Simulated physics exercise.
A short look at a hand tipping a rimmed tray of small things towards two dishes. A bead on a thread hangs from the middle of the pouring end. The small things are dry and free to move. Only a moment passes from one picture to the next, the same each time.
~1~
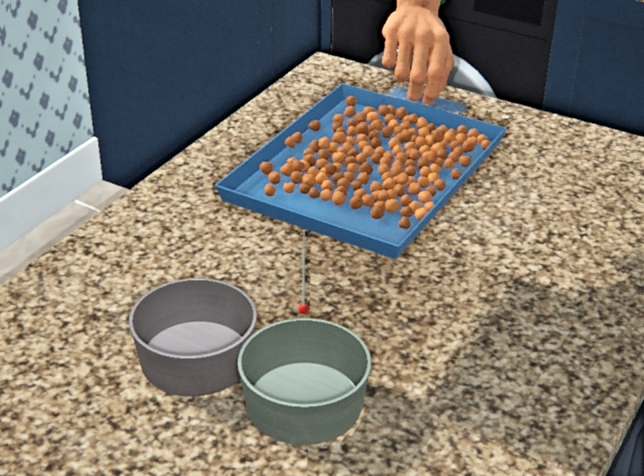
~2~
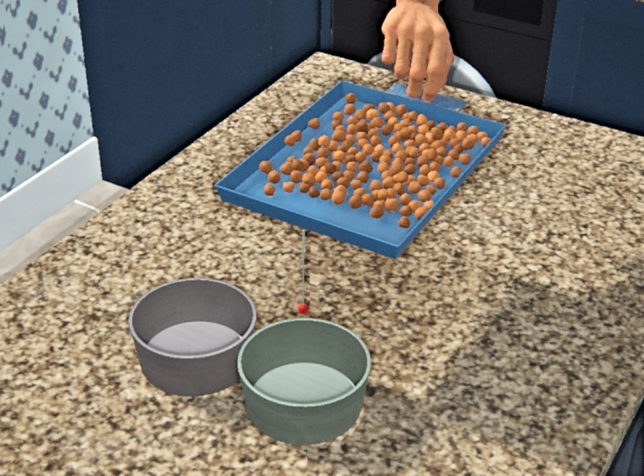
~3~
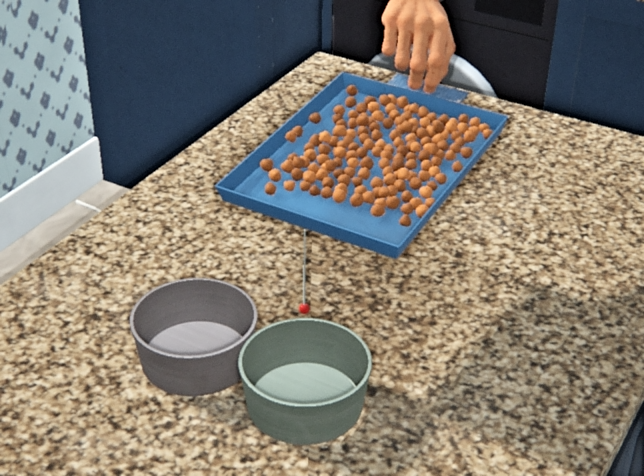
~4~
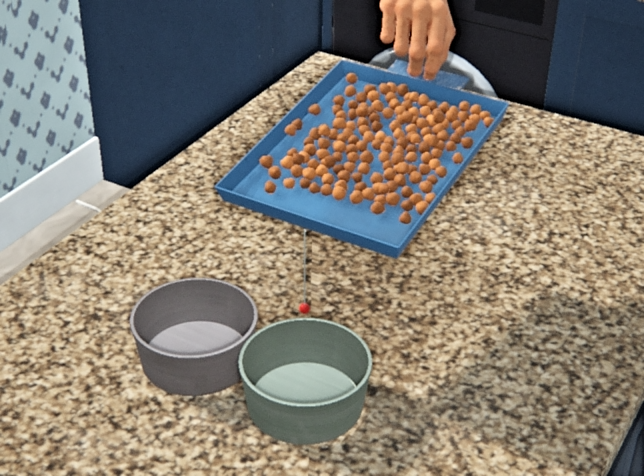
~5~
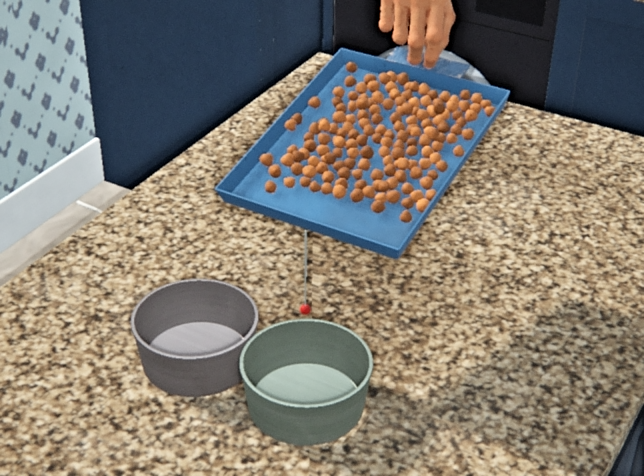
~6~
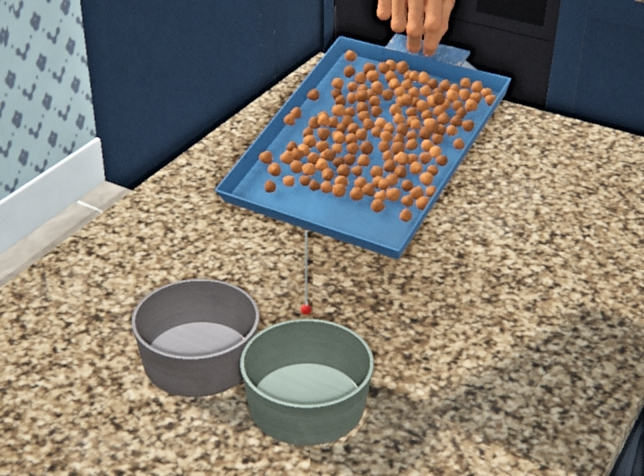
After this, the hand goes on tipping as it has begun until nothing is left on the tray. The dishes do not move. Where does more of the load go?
Fuller: The right-hand dish.
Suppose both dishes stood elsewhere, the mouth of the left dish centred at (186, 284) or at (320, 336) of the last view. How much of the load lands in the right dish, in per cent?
Near 30 % and 0 %.
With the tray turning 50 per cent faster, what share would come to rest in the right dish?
About 50 per cent.
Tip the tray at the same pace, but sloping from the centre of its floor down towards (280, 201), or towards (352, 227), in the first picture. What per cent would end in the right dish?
Roughly 10 per cent, and 50 per cent.
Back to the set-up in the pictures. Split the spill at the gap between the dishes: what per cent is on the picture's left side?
Some 40 per cent.
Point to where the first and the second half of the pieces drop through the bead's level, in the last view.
Early half (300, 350), late half (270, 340).
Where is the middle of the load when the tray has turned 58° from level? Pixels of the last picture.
Close to (327, 169).
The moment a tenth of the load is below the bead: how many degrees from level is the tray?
Roughly 90°.
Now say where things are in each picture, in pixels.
Corners of the pouring end at (222, 184) and (396, 242), level; middle of the load at (377, 159), hazelnuts; left dish at (158, 369); right dish at (271, 417); bead on its thread at (304, 309), in the first frame.
Corners of the pouring end at (221, 184) and (396, 242), level; middle of the load at (376, 157), in the second frame.
Corners of the pouring end at (222, 185) and (397, 243), tipped barely, level across its low end; middle of the load at (377, 152), in the third frame.
Corners of the pouring end at (221, 185) and (396, 243), tipped a little, level across its low end; middle of the load at (377, 144), in the fourth frame.
Corners of the pouring end at (221, 187) and (396, 245), tipped a little, level across its low end; middle of the load at (378, 138), in the fifth frame.
Corners of the pouring end at (222, 188) and (396, 246), tipped clearly, level across its low end; middle of the load at (377, 132); left dish at (160, 369); right dish at (273, 417), in the sixth frame.
Soon, tray tipped steeply; nearly all on the tray; a stray few in the air.
A while on, tray tipped right over; about two thirds on the tray; a small part in the right dish; a stray few in the left dish; a stray few outside both; about a quarter in the air.
Towards the end, tray tipped past a quarter turn; about half in the right dish; about a quarter in the left dish; about a quarter outside both.
Finally, tray tipped past a quarter turn; about half in the right dish; about a quarter in the left dish; about a quarter outside both.
